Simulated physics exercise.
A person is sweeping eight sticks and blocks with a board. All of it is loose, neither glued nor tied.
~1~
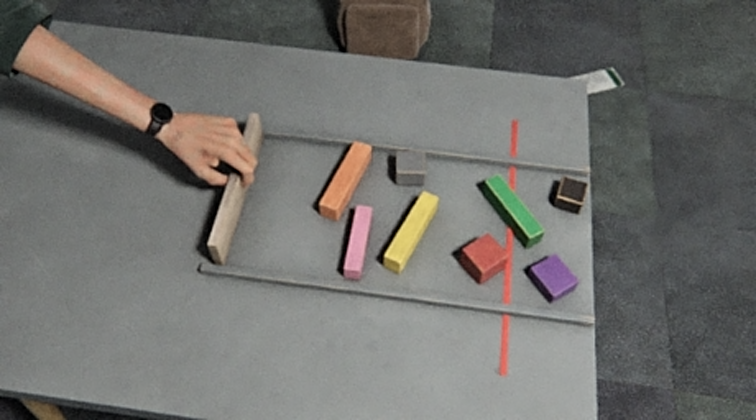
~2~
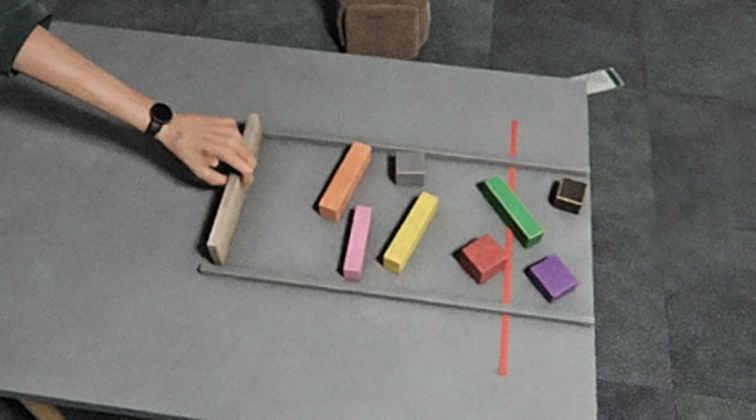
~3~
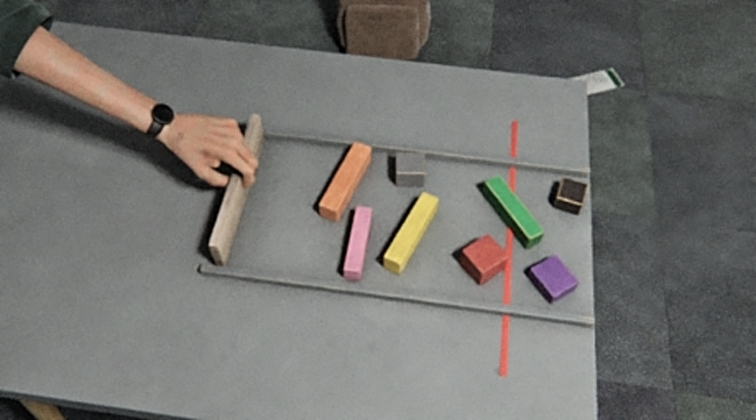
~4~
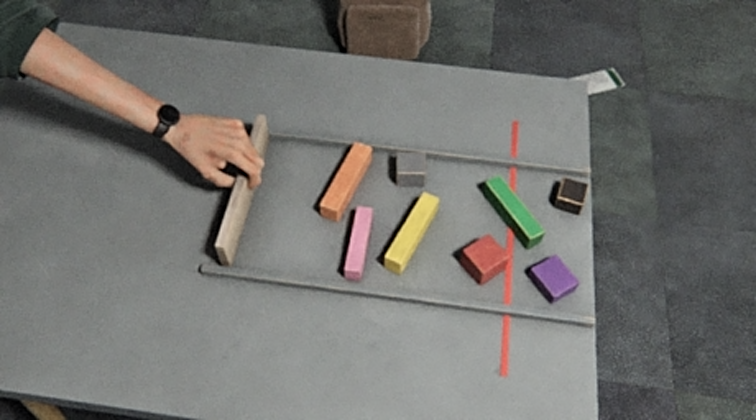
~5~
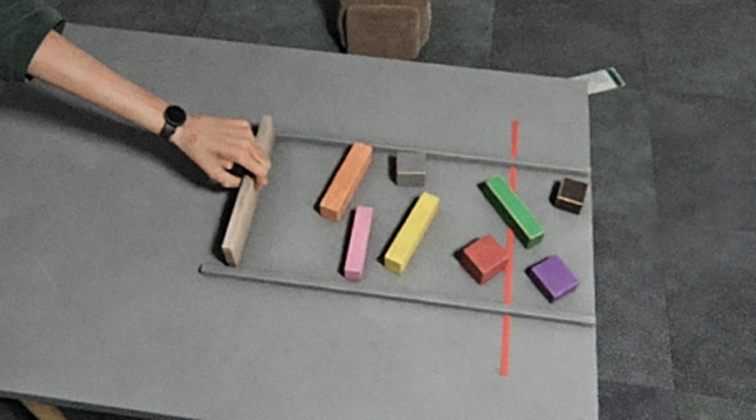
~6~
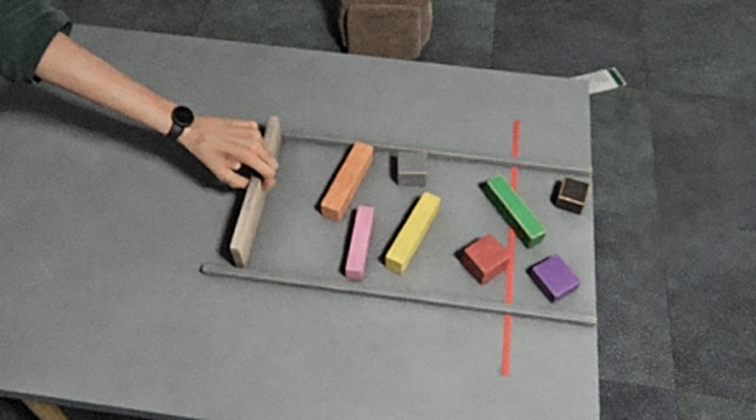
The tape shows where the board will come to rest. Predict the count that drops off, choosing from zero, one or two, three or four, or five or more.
Off the edge: One or two.
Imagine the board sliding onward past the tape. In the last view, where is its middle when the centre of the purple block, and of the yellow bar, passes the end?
Approx. (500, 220) for the first, approx. (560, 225) for the second.
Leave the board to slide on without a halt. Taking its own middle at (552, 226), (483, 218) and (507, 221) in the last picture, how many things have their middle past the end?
Taking the three positions in turn, the counts come to 4, 0 and 1.
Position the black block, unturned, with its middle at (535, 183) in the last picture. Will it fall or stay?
So the black block keeps its spot.
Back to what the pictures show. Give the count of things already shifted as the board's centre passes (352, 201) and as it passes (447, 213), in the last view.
Counts: 2 and 6.
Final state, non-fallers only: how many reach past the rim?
The count would be 0.
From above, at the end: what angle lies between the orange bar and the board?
The angle is some 0°.
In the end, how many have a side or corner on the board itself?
All in all, 2.
Soon after, none off yet; black block at rest near (573, 195); purple block at rest near (555, 279); green stick at rest near (514, 211).
After that, none off yet; black block at rest near (573, 195); purple block displaced a little near (575, 284); green stick displaced a little near (542, 212).
In the end, the number that fall off is one or two; gone, purple block and black block.
